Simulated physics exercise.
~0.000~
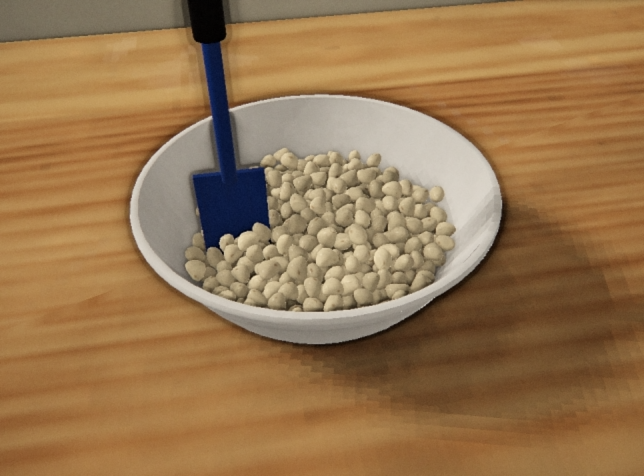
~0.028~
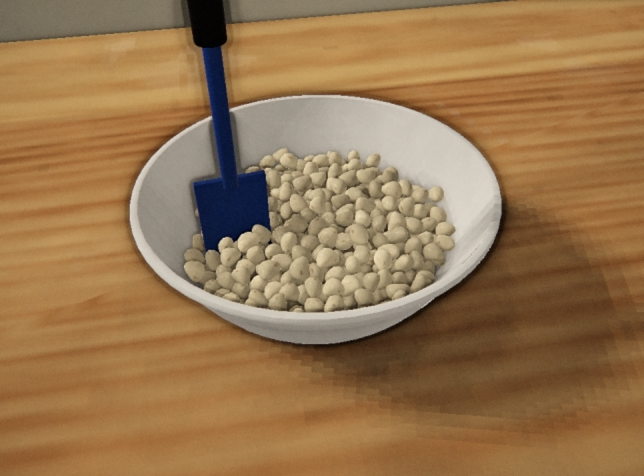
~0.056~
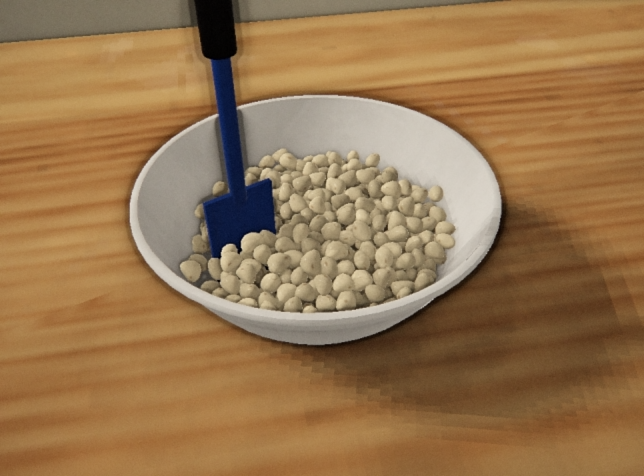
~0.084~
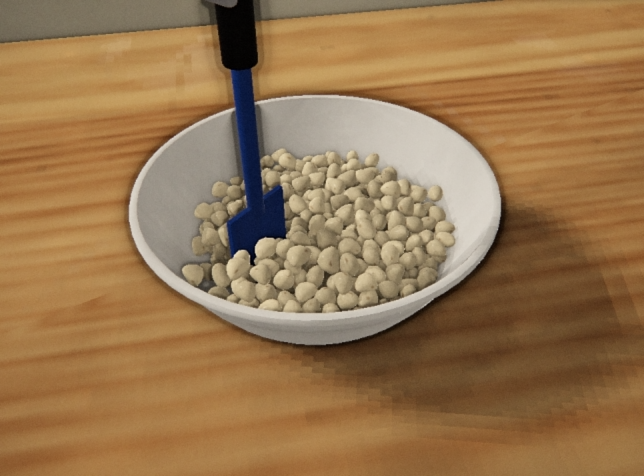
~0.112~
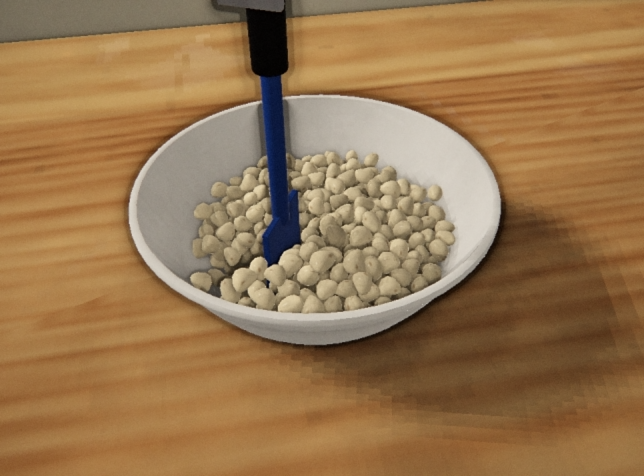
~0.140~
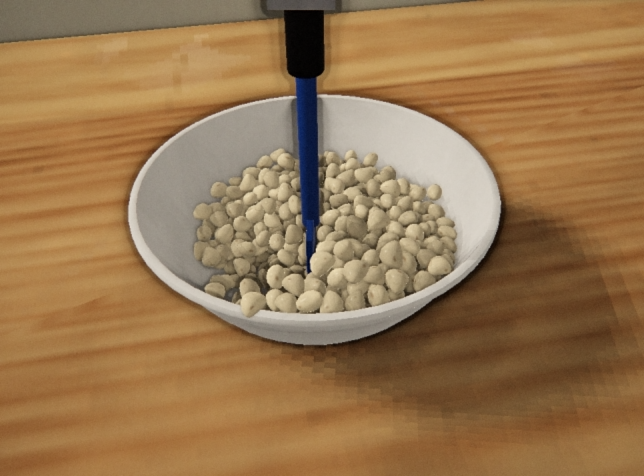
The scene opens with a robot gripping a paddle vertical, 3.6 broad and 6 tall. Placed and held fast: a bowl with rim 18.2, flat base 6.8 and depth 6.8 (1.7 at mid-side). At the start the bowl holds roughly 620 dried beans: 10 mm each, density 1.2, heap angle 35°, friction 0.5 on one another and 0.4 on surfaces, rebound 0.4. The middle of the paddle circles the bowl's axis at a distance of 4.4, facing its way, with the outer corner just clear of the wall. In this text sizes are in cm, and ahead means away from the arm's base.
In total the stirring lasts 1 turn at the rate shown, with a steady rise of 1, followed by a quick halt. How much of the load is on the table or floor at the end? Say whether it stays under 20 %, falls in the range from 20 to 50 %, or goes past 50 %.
The share stays under 20 %.
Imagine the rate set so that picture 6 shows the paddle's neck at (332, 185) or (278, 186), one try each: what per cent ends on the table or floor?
About 25 % for one try and about 10 % for the other, in order.
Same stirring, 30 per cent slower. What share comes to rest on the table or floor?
10 %.
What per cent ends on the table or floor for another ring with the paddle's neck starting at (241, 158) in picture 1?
10 %.
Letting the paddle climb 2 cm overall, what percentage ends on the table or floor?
Near 10 in a hundred.
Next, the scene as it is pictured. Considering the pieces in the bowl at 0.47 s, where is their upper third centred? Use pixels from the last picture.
(239, 165).
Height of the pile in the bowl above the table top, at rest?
Roughly 7.5 centimetres.
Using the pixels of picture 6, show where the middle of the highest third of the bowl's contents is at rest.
(266, 259).
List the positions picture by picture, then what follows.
The first picture shows paddle neck at (225, 147), 0° round; upper third of the load around (324, 224), from x 195 to 445, top at y 155; 624 in the bowl.
The second picture shows paddle neck at (226, 152), 6° round; upper third of the load around (322, 224), from x 195 to 445, top at y 155.
The third picture shows paddle neck at (234, 165), 23° round; upper third of the load around (324, 231), from x 190 to 445, top at y 155.
The fourth picture shows paddle neck at (253, 177), 41° round; upper third of the load around (327, 238), from x 195 to 445, top at y 155.
The fifth picture shows paddle neck at (279, 185), 60° round; upper third of the load around (334, 241), from x 200 to 445, top at y 155.
The sixth picture shows paddle neck at (310, 188), 78° round; upper third of the load around (355, 241), from x 205 to 450, top at y 155; 623 in the bowl, 1 in flight or on the tool.
After 0.31 s, 185° round, highest piece 9 above the table; 601 in the bowl, 6 on the table or floor, 17 in flight or on the tool.
After 0.47 s, 293° round, highest piece 10 above the table; 564 in the bowl, 47 on the table or floor, 13 in flight or on the tool.
After 0.76 s, 0° round, highest piece 8 above the table; 539 in the bowl, 84 on the table or floor, 1 in flight or on the tool.
After 1.46 s, 0° round, highest piece 8 above the table; 539 in the bowl, 85 on the table or floor.
At rest, 539 in the bowl, 85 on the table or floor. That is 14 % on the table or floor.
